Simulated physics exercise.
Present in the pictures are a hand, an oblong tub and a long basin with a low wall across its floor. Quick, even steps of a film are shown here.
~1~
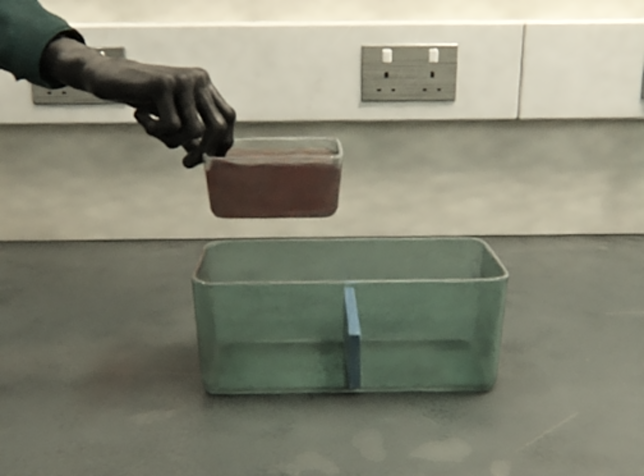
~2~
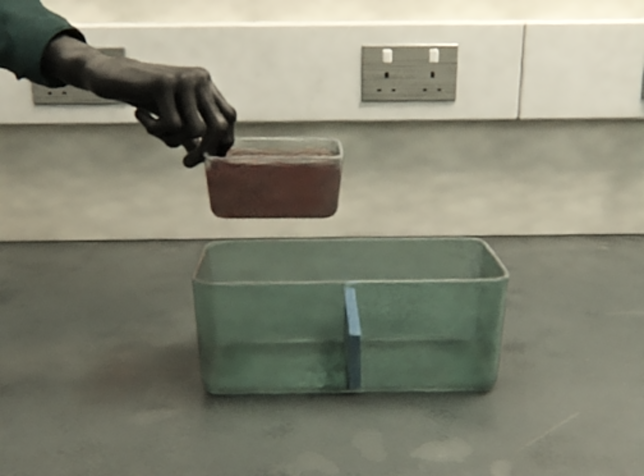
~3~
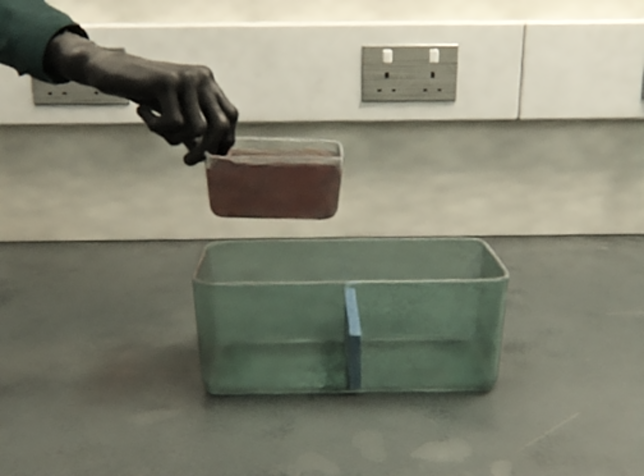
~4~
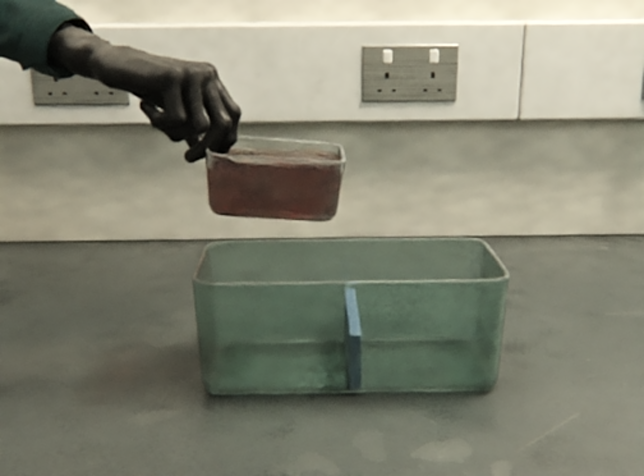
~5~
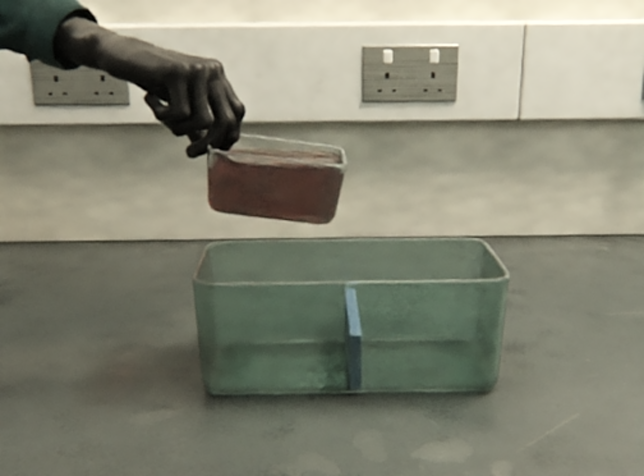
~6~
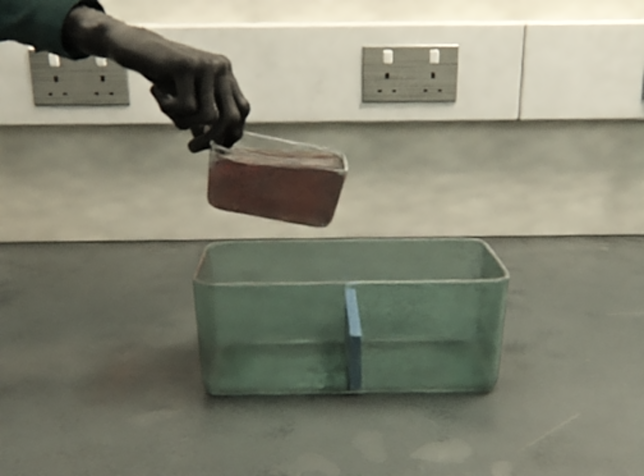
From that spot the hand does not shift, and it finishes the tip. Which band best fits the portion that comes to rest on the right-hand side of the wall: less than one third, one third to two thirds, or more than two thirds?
The part right of the wall will probably go higher than two thirds.
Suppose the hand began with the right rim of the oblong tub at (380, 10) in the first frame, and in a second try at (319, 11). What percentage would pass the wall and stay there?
You'd see around 85 per cent, and then around 75 per cent.
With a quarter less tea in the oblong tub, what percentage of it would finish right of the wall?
Around 75 percent, more or less.
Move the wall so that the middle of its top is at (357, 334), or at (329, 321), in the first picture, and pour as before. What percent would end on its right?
In order, near 75 and 90 in a hundred.
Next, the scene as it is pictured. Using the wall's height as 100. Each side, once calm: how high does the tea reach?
Near 10 in a hundred to the left, 40 to the right.
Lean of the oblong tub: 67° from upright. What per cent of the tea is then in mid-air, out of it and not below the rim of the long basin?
Share: Approx. 30 %.
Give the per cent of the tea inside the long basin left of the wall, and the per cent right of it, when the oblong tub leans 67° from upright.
Roughly 0 per cent on the left, roughly 30 per cent on the right.
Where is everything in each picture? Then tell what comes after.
In the first picture, tilt 0°; pouring edge (340, 149); surface from (212, 157) to (337, 156); the long basin's rim runs from (200, 262) to (495, 259); the wall's top is at (352, 311).
In the second picture, tilt 0°; pouring edge (341, 150); surface from (213, 157) to (338, 156).
In the third picture, tilt 2°; pouring edge (341, 152); surface from (213, 157) to (339, 158).
In the fourth picture, tilt 4°; pouring edge (343, 155); surface from (215, 156) to (340, 159).
In the fifth picture, tilt 8°; pouring edge (344, 159); surface from (215, 156) to (341, 159).
In the sixth picture, tilt 12°; pouring edge (345, 164); surface from (216, 156) to (343, 160).
A moment on, the oblong tub is tipped part way and 40 per cent is still to pour, 0 is left of the wall and 29 right of it.
Next, the oblong tub is tipped on its side and 7 per cent is still to pour, 9 is left of the wall and 81 right of it.
Then the oblong tub is tipped right over and 0 per cent is still to pour, 17 is left of the wall and 81 right of it.
Later the oblong tub is tipped right over and 0 per cent is still to pour, 18 is left of the wall and 81 right of it.
In the end 18 per cent lies left of the wall, 81 right of it and 1 outside.
